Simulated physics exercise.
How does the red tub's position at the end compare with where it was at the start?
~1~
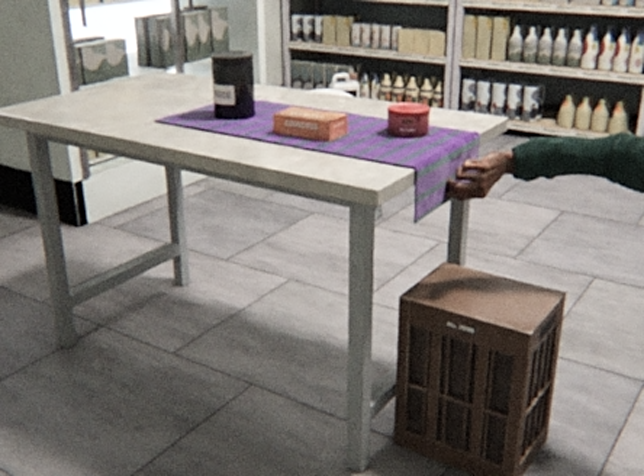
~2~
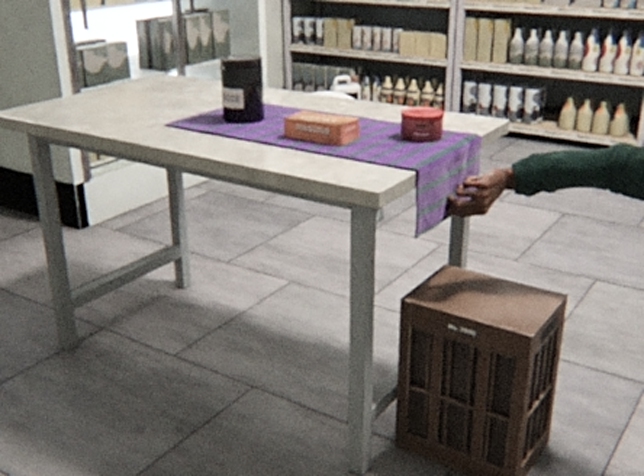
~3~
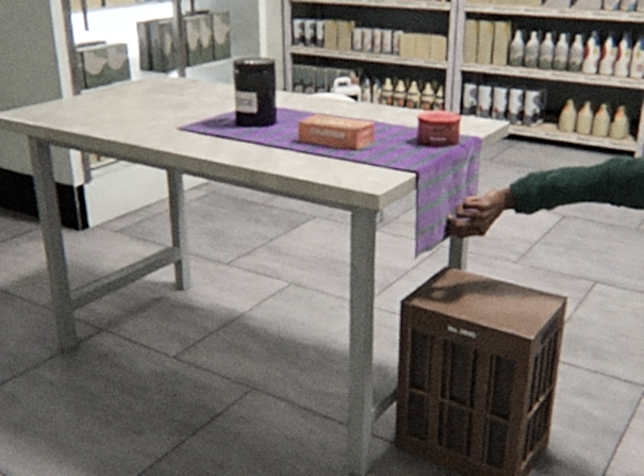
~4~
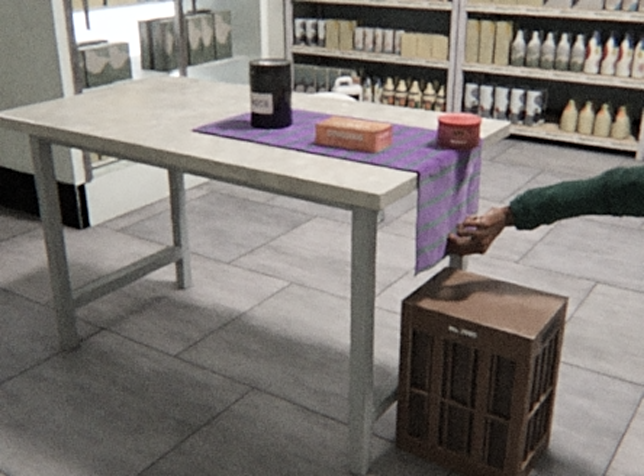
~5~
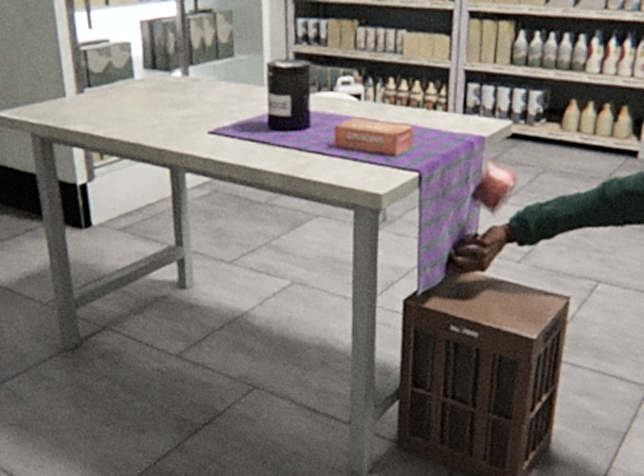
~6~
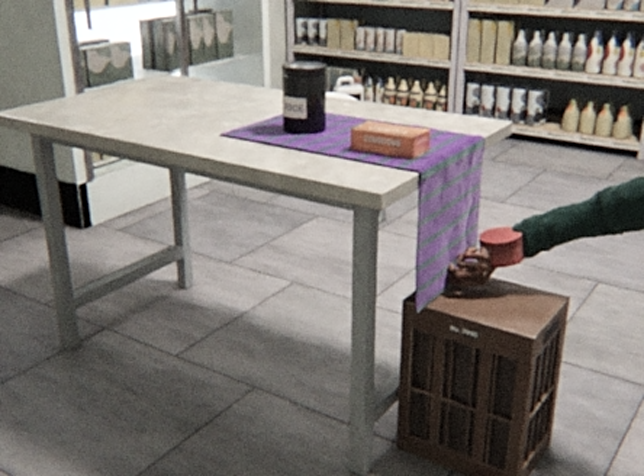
At the start the red tub sits on the purple towel on top of the table. By the end it is off the table's right edge, lower down beside the hand and just above the brown crate.
